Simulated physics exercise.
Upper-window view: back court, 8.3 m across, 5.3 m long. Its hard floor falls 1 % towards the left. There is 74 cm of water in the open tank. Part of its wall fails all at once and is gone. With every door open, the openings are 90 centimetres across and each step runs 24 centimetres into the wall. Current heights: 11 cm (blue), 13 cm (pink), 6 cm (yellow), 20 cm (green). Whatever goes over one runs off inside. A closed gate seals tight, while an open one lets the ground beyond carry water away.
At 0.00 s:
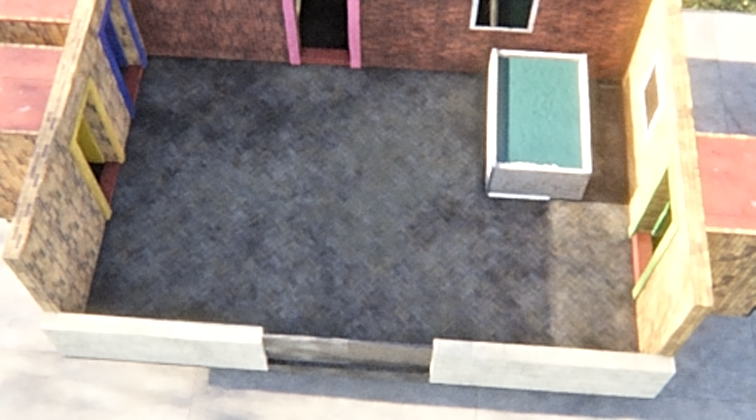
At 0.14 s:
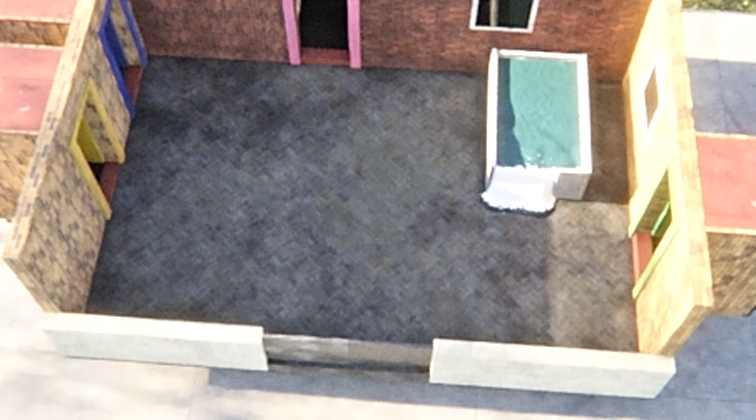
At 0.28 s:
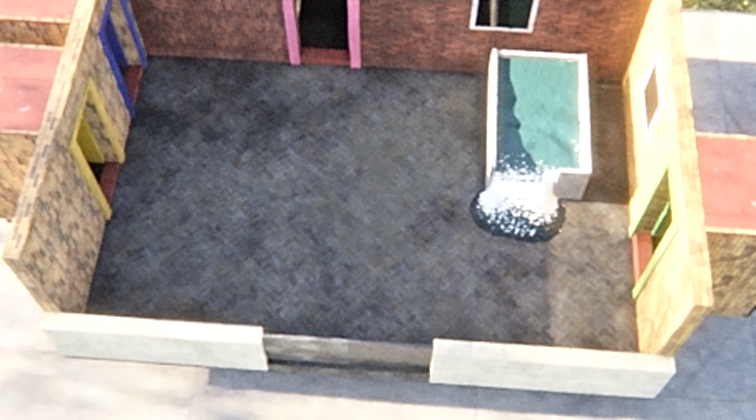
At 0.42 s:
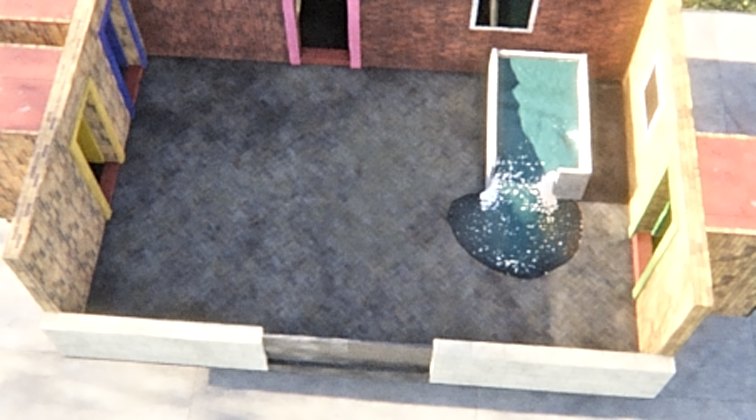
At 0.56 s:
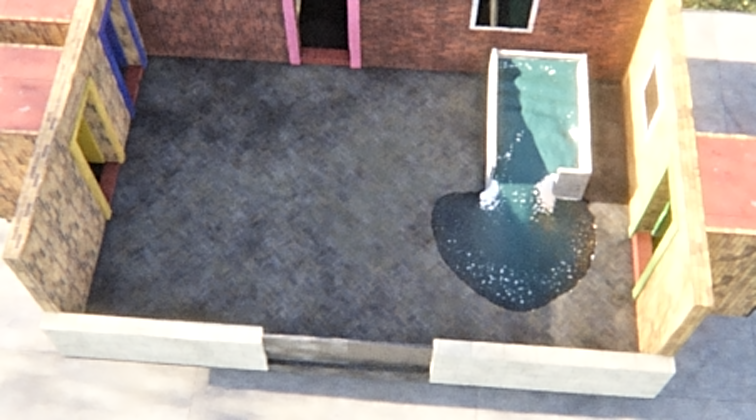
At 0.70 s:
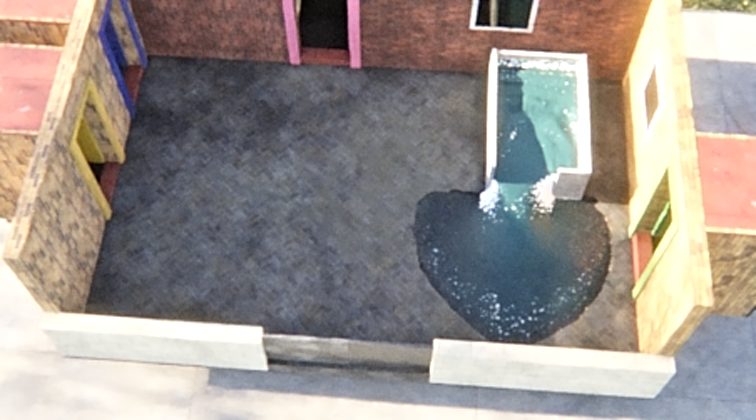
In a walled court seen from above, the near end of an open tank gave way, and water poured out and spread across the dark floor in a widening pool towards the front wall.
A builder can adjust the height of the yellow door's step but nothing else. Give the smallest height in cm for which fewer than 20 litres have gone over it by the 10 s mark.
About 7 cm.
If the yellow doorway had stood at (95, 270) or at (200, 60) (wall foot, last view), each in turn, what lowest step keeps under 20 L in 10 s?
Around 13.0 and 8.5 cm respectively.
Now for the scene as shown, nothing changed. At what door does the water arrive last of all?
Last in order comes the pink door.
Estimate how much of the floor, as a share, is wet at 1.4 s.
Close to 25 per cent is wet.
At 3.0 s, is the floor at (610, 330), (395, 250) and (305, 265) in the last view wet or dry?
Status: Submerged / submerged / submerged.
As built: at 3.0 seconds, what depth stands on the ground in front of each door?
Depths in cm: Blue 0, pink 0, yellow 0, green 11.
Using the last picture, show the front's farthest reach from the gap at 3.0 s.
Pixel: About (79, 336).
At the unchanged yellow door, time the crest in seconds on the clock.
Peak time: Around 8.0 s.
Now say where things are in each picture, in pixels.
In the first frame, still water, 74 cm deep, in the open tank at (539, 112); the yellow door at (99, 153) is dry.
In the second frame, water pours out at (522, 185) and has run 0.3 m, to (525, 211); about 10 cm deep outside, 74 cm at the back.
In the third frame, the front is at (529, 238), 0.8 m from the gap at (522, 186); 0.9 m2 of floor is wet, 74 cm left at the back.
In the fourth frame, water pours out at (522, 186) and has run 1.4 m, to (513, 272); about 8 cm deep outside, 74 cm at the back.
In the fifth frame, water pours out at (522, 186) and has run 1.9 m, to (505, 304); about 6 cm deep outside, 70 cm at the back.
In the sixth frame, the front is at (501, 341), 2.5 m from the gap at (522, 186); 5.3 m2 of floor is wet, 62 cm left at the back; 5.1 m in a straight line remain to the yellow door at (99, 153).
After 1.4 s water covers 25 % of the floor, deepest (34 cm) near (506, 203); it has not reached the yellow door.
After 3.0 s water covers 35 % of the floor, deepest (26 cm) near (529, 366); it has not reached the yellow door.
After 10.0 s water covers 85 % of the floor, deepest (14 cm) near (143, 74); 8 cm at the yellow door, 32 litres in over its 6 cm step.
At the yellow door as built, the water arrived by 4.1 s and peaked near 10 cm at 8.0 s.
Run again over the same 10 s with other heights there, 26 litres in over 6.5 cm, 8 litres over 8.5 cm. The limit of 20 litres is kept from about 7 cm up.
